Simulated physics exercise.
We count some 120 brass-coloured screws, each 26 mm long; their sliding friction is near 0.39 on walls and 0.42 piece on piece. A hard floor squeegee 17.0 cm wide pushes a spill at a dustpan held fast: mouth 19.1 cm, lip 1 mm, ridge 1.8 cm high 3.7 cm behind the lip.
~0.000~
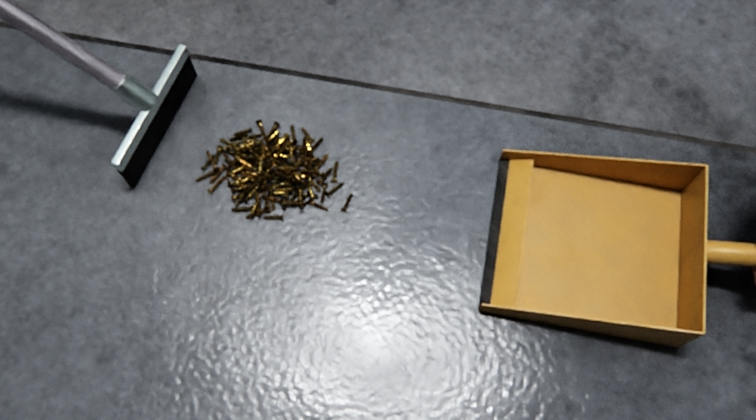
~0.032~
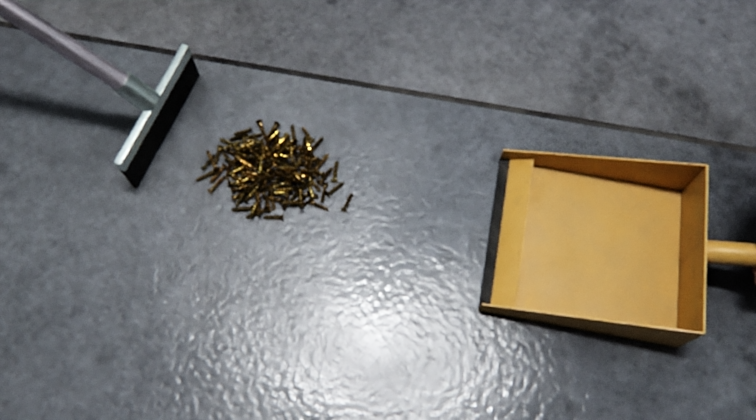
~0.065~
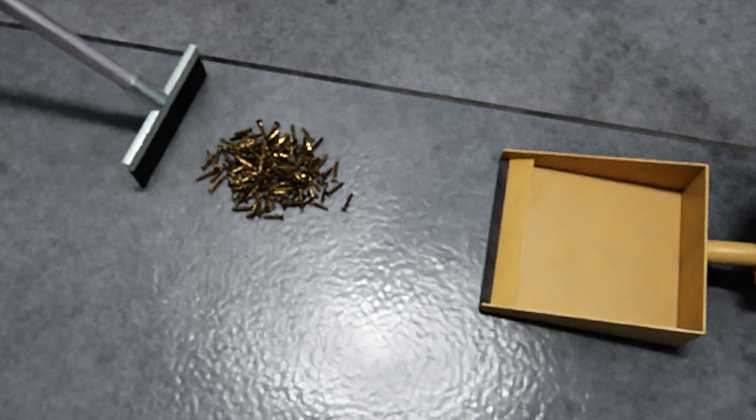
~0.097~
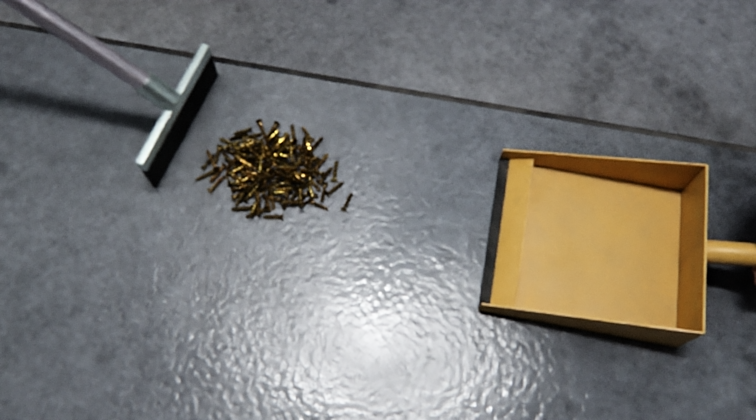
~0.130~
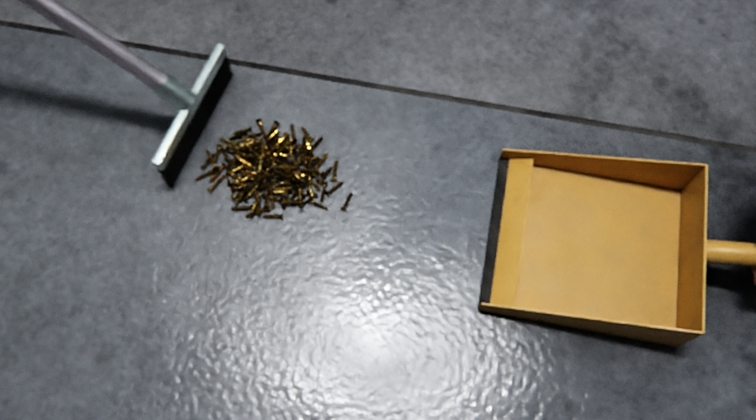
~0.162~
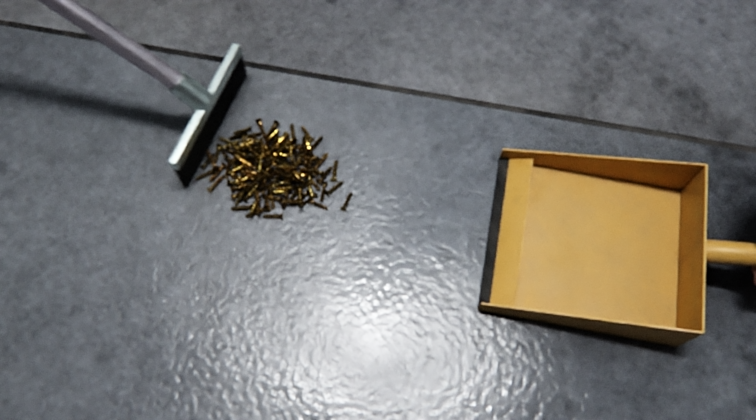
Squeegee sliding right across a grey floor up to a pile of brass-coloured screws, a tan dustpan lying still at right.
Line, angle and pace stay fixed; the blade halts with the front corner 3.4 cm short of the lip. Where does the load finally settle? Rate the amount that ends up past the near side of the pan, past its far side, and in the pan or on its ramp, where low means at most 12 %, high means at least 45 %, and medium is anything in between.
Near side - low, far side - medium, pan - low.
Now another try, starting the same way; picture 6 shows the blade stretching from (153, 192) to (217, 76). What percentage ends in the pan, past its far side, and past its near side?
That ends as pan 5, far 5, and near 30.
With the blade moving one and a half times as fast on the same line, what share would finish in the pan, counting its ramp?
Then around 5 per cent.
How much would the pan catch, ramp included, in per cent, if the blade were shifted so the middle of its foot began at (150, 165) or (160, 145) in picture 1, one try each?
The two tries give some 10 % and some 5 %.
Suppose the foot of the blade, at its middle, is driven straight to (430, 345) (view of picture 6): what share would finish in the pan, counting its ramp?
Close to 0 in a hundred.
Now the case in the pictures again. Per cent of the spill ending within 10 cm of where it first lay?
Roughly 30 in a hundred.
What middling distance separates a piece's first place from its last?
That distance is close to 22 cm.
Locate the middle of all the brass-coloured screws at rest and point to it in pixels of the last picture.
In the last view, approximately (456, 198).
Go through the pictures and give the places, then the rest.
Blade from (119, 166) to (184, 53), moved 0.0 cm, 0 of the pieces shifted so far; middle of the pieces at (268, 162); pan at (601, 251), in the first picture.
Blade from (122, 166) to (186, 53), moved 0.3 cm, 0 of the pieces shifted so far; middle of the pieces at (268, 162), in the second picture.
Blade from (130, 165) to (194, 53), moved 1.2 cm, 0 of the pieces shifted so far; middle of the pieces at (268, 162), in the third picture.
Blade from (143, 165) to (206, 52), moved 2.7 cm, 0 of the pieces shifted so far; middle of the pieces at (268, 161), in the fourth picture.
Blade from (160, 165) to (222, 52), moved 4.6 cm, 0 of the pieces shifted so far; middle of the pieces at (268, 161), in the fifth picture.
Blade from (176, 165) to (237, 52), moved 6.4 cm, 0 of the pieces shifted so far; middle of the pieces at (268, 161); pan at (600, 251). The blade's pace is about 0.57 m/s, heading 11 degrees away from the viewer's side, in the sixth picture.
Then, at 0.42 s, middle of the blade 20 cm from the lip; 0 % over the lip, far side 5 %, near side 0 %.
After 0.60 s, middle of the blade 10 cm from the lip; 0 % over the lip, far side 10 %, near side 0 %.
Then, at 0.89 s, middle of the blade 5 cm from the lip; 0 % over the lip, far side 15 %, near side 0 %.
In the end, at 1.3 s, near side 0 %, far side 15 %, pan 5 %, in front of the lip or behind the blade 80 %.
